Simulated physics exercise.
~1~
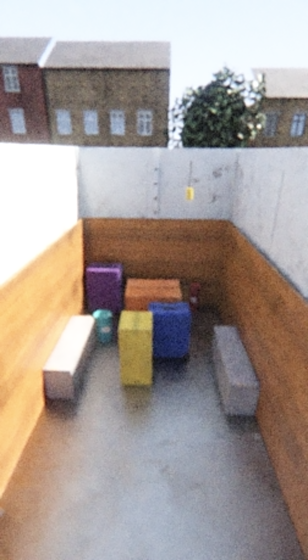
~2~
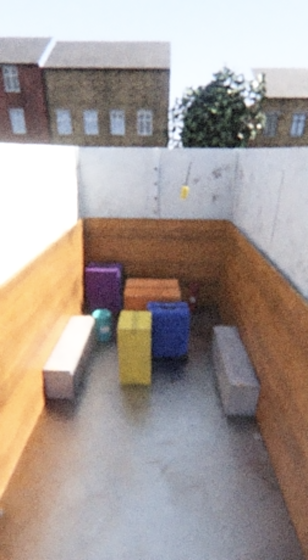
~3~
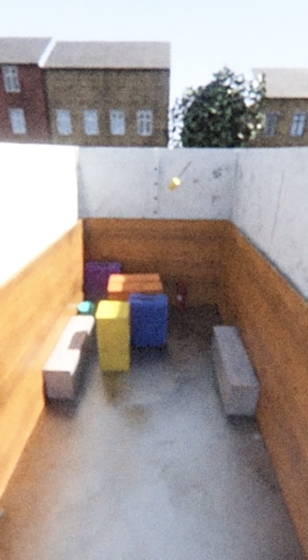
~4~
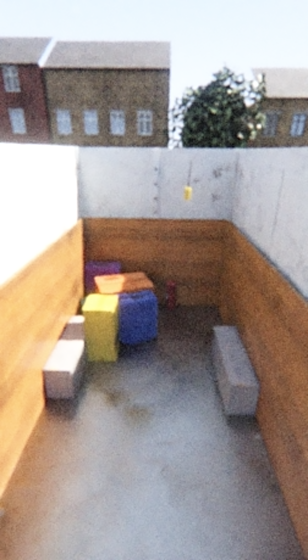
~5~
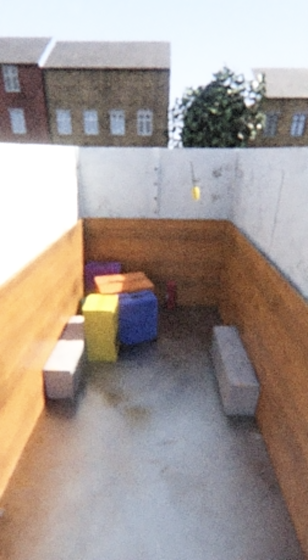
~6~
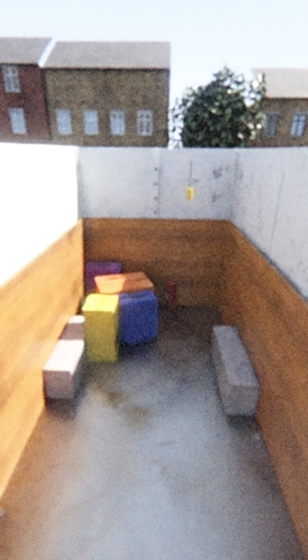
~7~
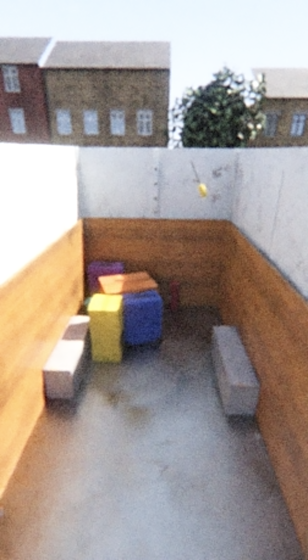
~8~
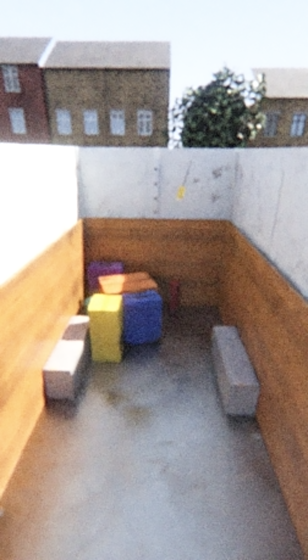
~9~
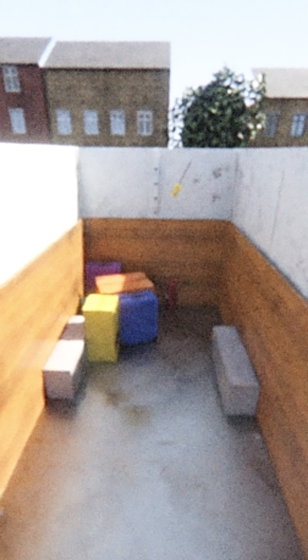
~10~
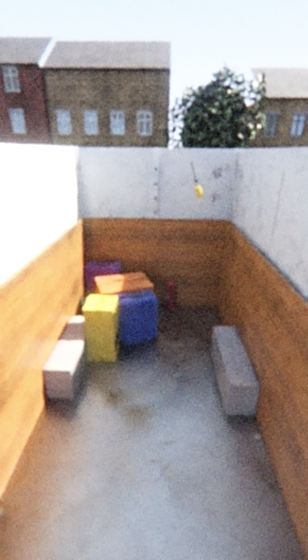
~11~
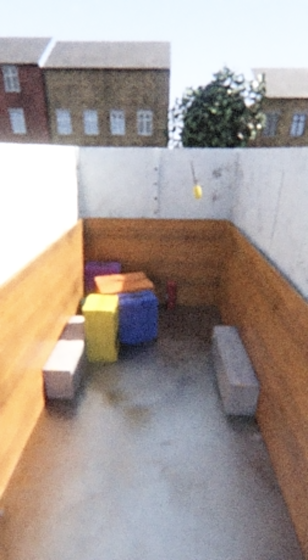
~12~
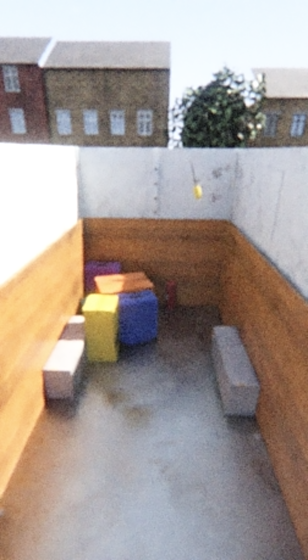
The yellow box and blue case slid left and toward the far wall of an open bay, the orange box shifting left too, while a small yellow lamp swung; after a slight nudge right and back, they ended bunched near the purple case.
